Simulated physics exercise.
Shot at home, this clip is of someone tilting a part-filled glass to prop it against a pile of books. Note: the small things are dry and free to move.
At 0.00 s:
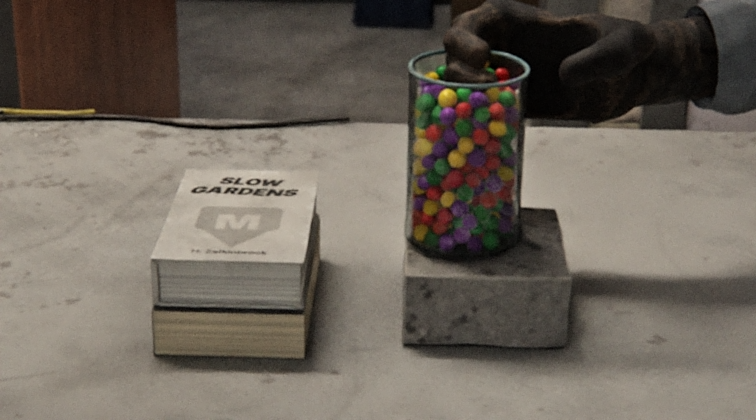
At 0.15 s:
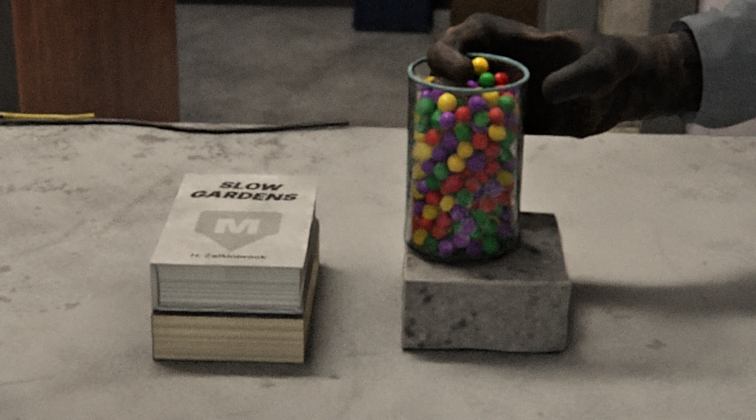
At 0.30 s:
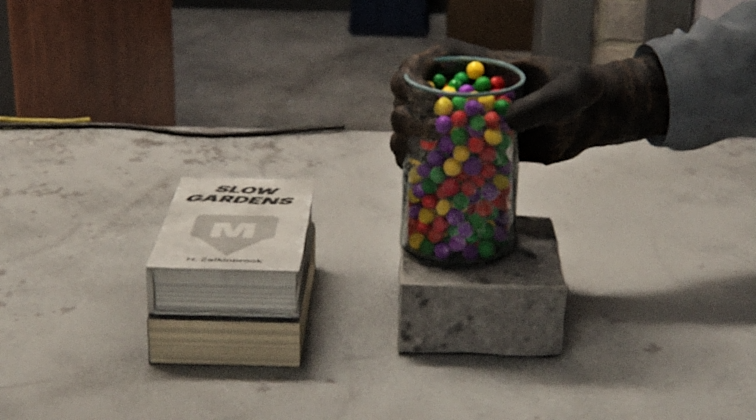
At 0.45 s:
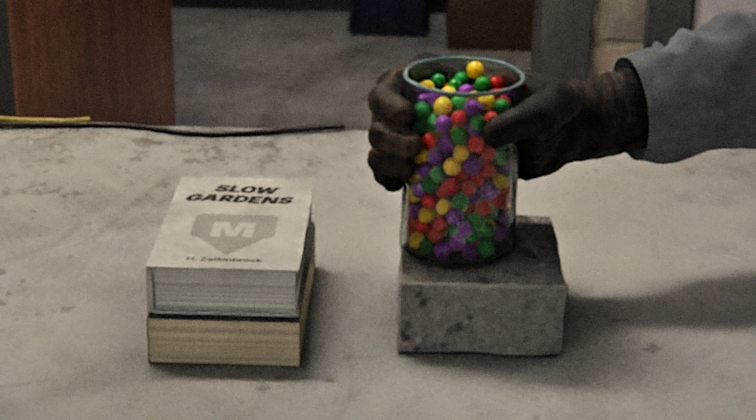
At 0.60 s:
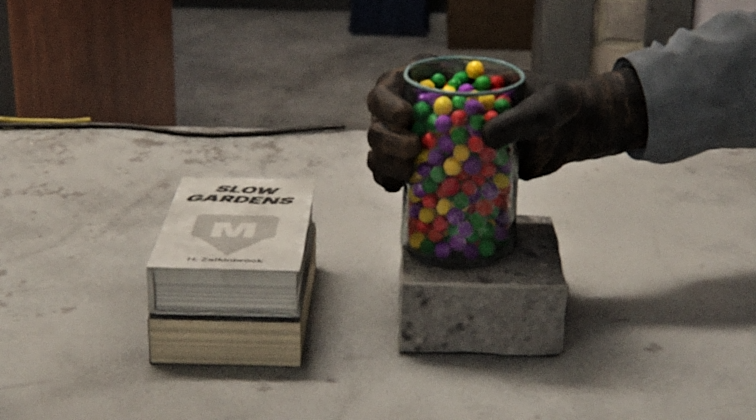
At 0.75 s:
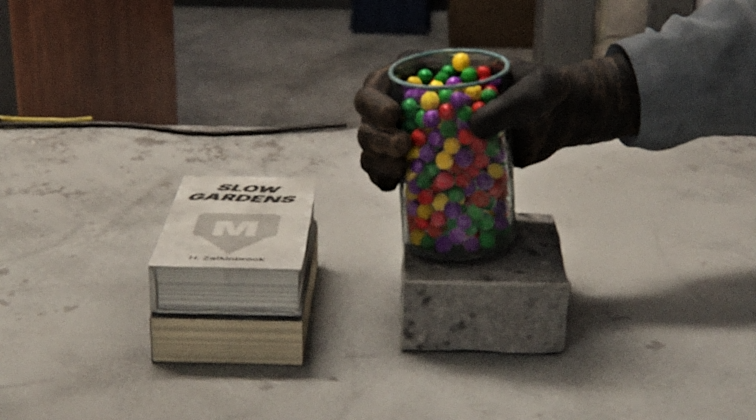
At the start, a gloved hand is at the rim of a clear glass filled with colourful round beads, standing on a gray block to the right of two stacked books. The hand moves down and wraps around the glass, holds it nearly still, then leans it slightly left toward the books.
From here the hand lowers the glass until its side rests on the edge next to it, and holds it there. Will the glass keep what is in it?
Some load escapes.
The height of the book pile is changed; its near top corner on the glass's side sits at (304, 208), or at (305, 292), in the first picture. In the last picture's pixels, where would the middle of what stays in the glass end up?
The middle would end roughly at (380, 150) the first time, then roughly at (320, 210).
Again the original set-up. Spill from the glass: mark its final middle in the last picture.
Its middle ends up near (185, 214) in the last picture.
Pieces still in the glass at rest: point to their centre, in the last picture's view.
In the final picture it sits close to (344, 176).
Around 1.28 s, the glass leans 42°; everything is still inside.
Around 1.74 s, the glass leans 74°; a stray few of the round plastic beads out of it.
Around 2.14 s, the glass rests on the book pile at 77°; a small part of the round plastic beads out of it.
Finally (3.3 s), the glass rests on the book pile at 77°; a small part of the round plastic beads out of it.
